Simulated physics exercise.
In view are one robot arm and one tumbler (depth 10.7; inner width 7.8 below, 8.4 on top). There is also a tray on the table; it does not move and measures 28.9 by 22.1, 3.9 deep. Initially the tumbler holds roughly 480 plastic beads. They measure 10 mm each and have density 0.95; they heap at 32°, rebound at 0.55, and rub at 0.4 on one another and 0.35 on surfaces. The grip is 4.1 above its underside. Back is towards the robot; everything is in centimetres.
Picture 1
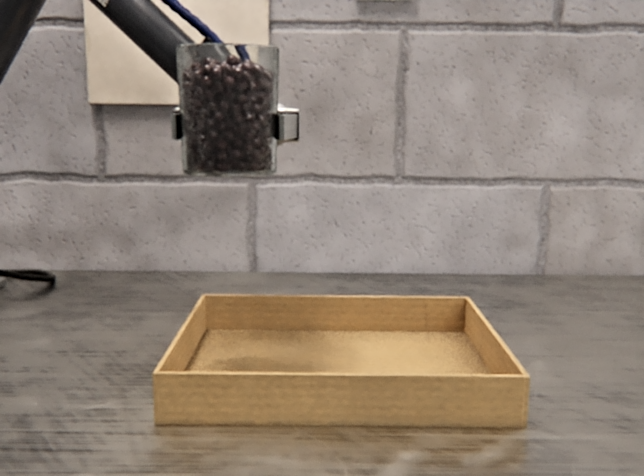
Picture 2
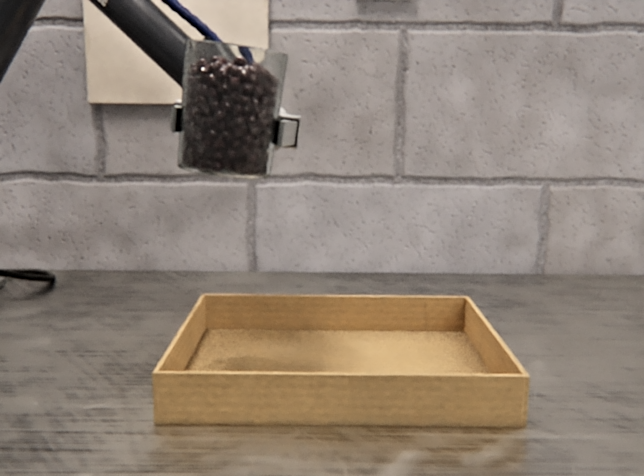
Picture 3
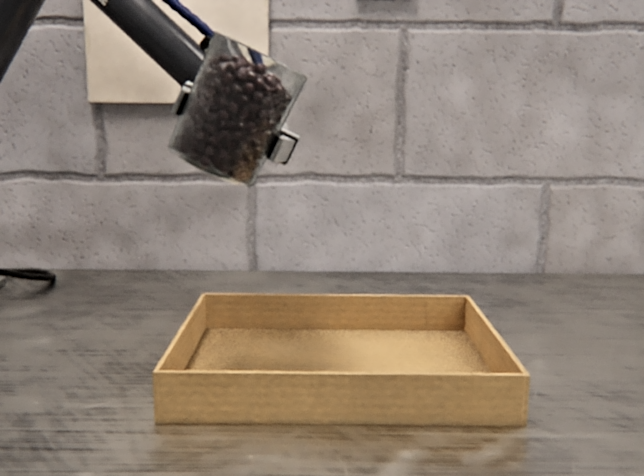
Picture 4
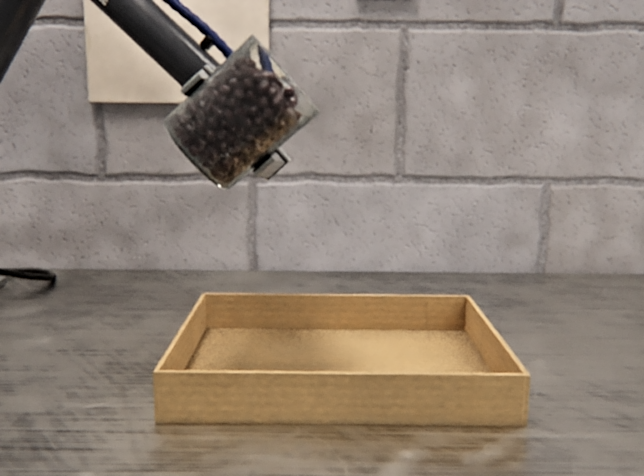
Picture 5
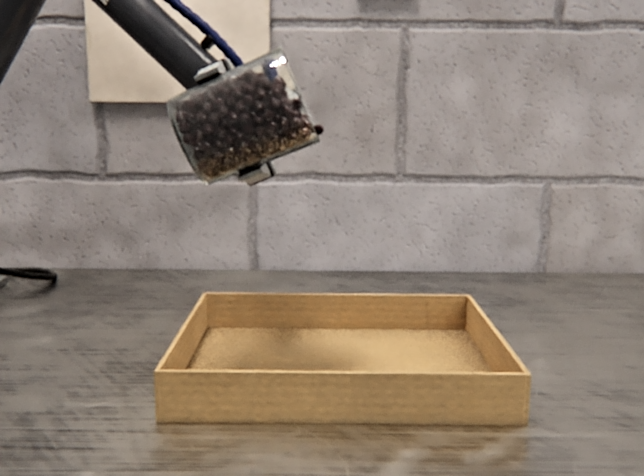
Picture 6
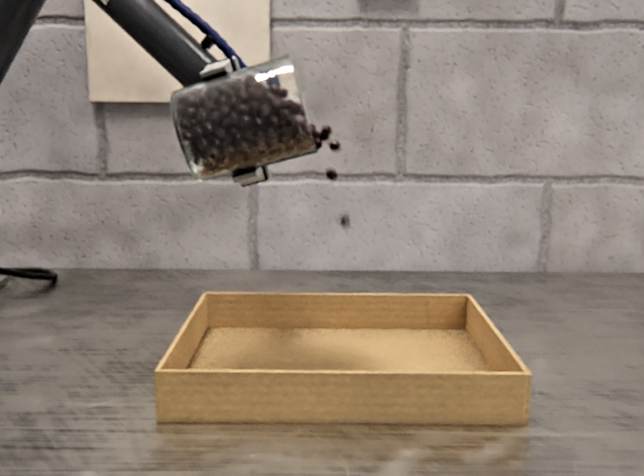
A robot arm held a clear tumbler full of dark beads above a shallow wooden tray and tilted it steadily over to the right, until a few beads dropped out past the rim.
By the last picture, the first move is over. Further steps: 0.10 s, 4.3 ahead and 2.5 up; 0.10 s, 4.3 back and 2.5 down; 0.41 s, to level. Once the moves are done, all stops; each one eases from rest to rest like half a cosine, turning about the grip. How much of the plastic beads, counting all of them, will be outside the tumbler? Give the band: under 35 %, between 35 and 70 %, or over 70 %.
Band: Over 70 %.
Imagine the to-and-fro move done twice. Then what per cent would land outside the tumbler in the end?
My guess is near 85 per cent.
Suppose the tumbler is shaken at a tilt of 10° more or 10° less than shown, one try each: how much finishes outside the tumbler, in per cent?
I'd say close to 95 and 65 per cent, in that order.
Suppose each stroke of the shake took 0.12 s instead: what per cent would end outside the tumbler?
Roughly 65 percent then.
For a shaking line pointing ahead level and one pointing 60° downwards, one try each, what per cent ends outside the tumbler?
First try about 60 %, second try about 15 %.
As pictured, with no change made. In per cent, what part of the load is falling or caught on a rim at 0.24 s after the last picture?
About 73 %.
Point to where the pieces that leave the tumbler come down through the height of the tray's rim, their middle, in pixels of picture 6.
Around (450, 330).
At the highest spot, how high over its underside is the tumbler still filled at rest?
Around 4.5 cm above the underside.
Then, 0.24 s on, tilted 72° forward, highest piece 25 above the table; 120 in the tumbler, 7 in the tray, 351 in flight or on a rim.
Then, 0.49 s on, tilted 15° forward, highest piece 25 above the table; 330 in the tray, 85 in the tumbler, 53 on the table or floor, 10 in flight or on a rim.
Then, 0.81 s on, level, highest piece 24 above the table; 331 in the tray, 85 in the tumbler, 62 on the table or floor.
Then, 1.86 s on, level, highest piece 24 above the table; 331 in the tray, 85 in the tumbler, 62 on the table or floor.
In the end, 331 in the tray, 85 in the tumbler, 62 on the table or floor. That is 82 % outside the tumbler.
